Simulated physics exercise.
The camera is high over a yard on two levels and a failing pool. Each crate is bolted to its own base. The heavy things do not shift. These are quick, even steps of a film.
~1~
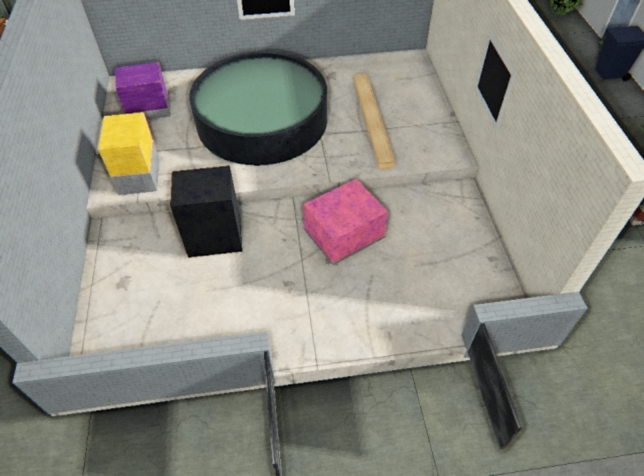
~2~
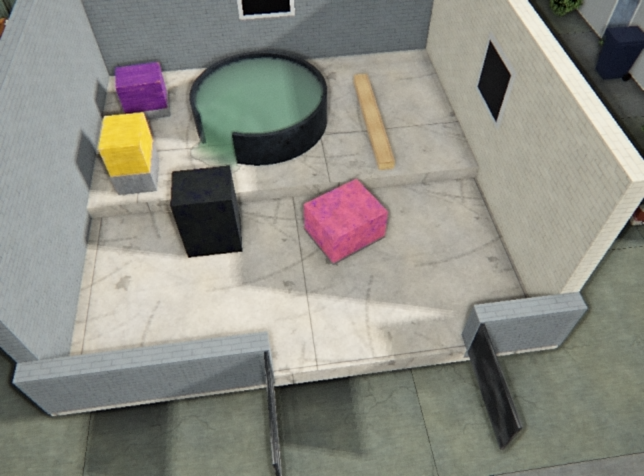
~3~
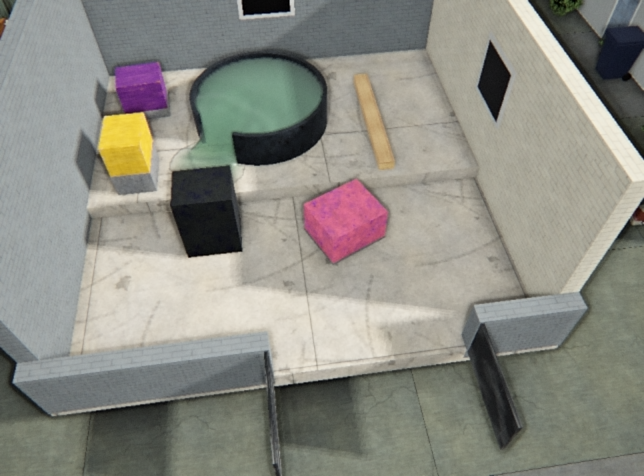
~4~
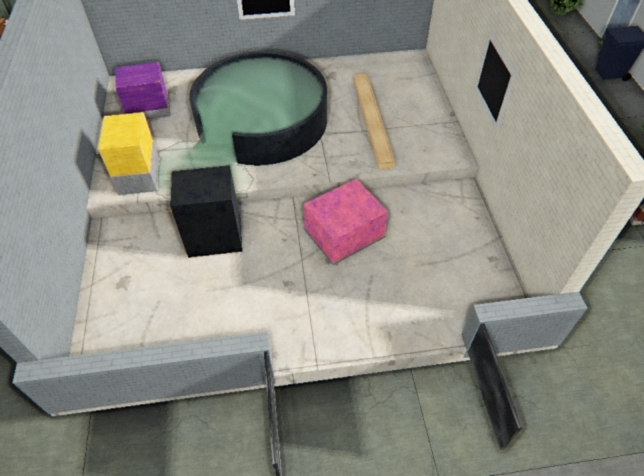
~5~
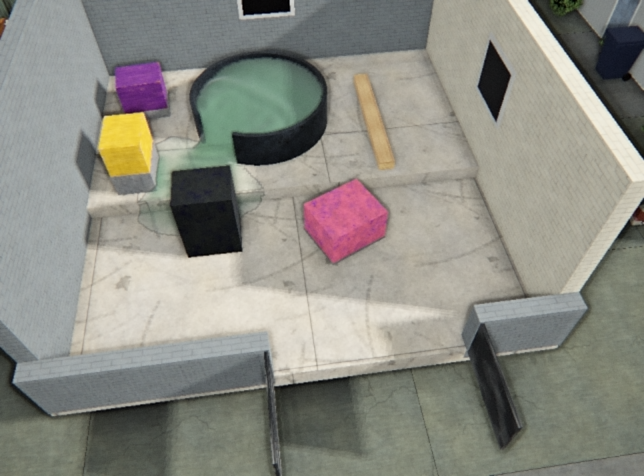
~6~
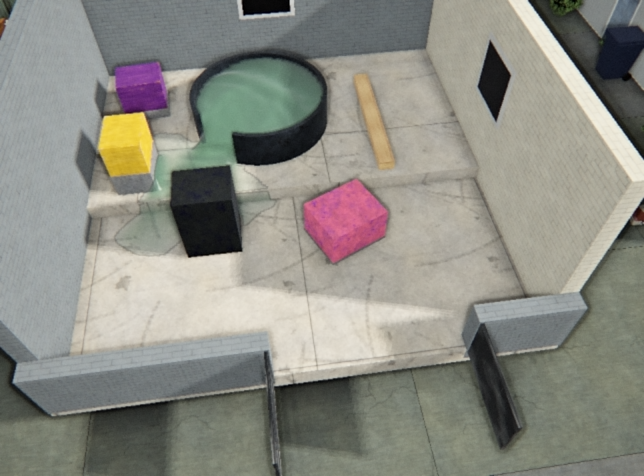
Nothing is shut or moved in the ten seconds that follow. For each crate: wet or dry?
In the end: The pink crate gets wet; the purple crate stays dry; the yellow crate stays dry.
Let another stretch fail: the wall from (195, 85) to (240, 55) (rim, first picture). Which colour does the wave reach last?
Last comes the one in pink.
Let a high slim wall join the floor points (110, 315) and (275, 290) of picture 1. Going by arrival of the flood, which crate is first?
I say the one in yellow.
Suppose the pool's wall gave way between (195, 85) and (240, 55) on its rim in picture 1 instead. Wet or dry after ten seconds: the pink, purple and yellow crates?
One by one: The pink one is topped; the purple one ends up wet; the yellow one keeps dry.
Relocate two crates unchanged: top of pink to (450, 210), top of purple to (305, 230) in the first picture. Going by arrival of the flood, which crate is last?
I say the crate marked pink.
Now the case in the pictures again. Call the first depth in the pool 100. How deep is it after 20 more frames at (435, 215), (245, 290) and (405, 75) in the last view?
In turn 2, 2 and 0 in a hundred.
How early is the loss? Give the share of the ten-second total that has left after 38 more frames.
Roughly 25 per cent.
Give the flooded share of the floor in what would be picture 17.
Some 30 per cent.
A moment on, water covers 15 % of the floor; the pink crate not reached, the purple crate not reached, the yellow crate water round its plinth.
Next, water covers 30 % of the floor; the pink crate water round its plinth, the purple crate water round its plinth, the yellow crate water round its plinth.
Then, water covers 40 % of the floor; the pink crate water round its plinth, the purple crate water round its plinth, the yellow crate water round its plinth.
Later, water covers 70 % of the floor; the pink crate water round its plinth, the purple crate water round its plinth, the yellow crate water round its plinth.
In the end, water covers 75 % of the floor; the pink crate was topped, the purple crate stayed above the water, the yellow crate stayed above the water.
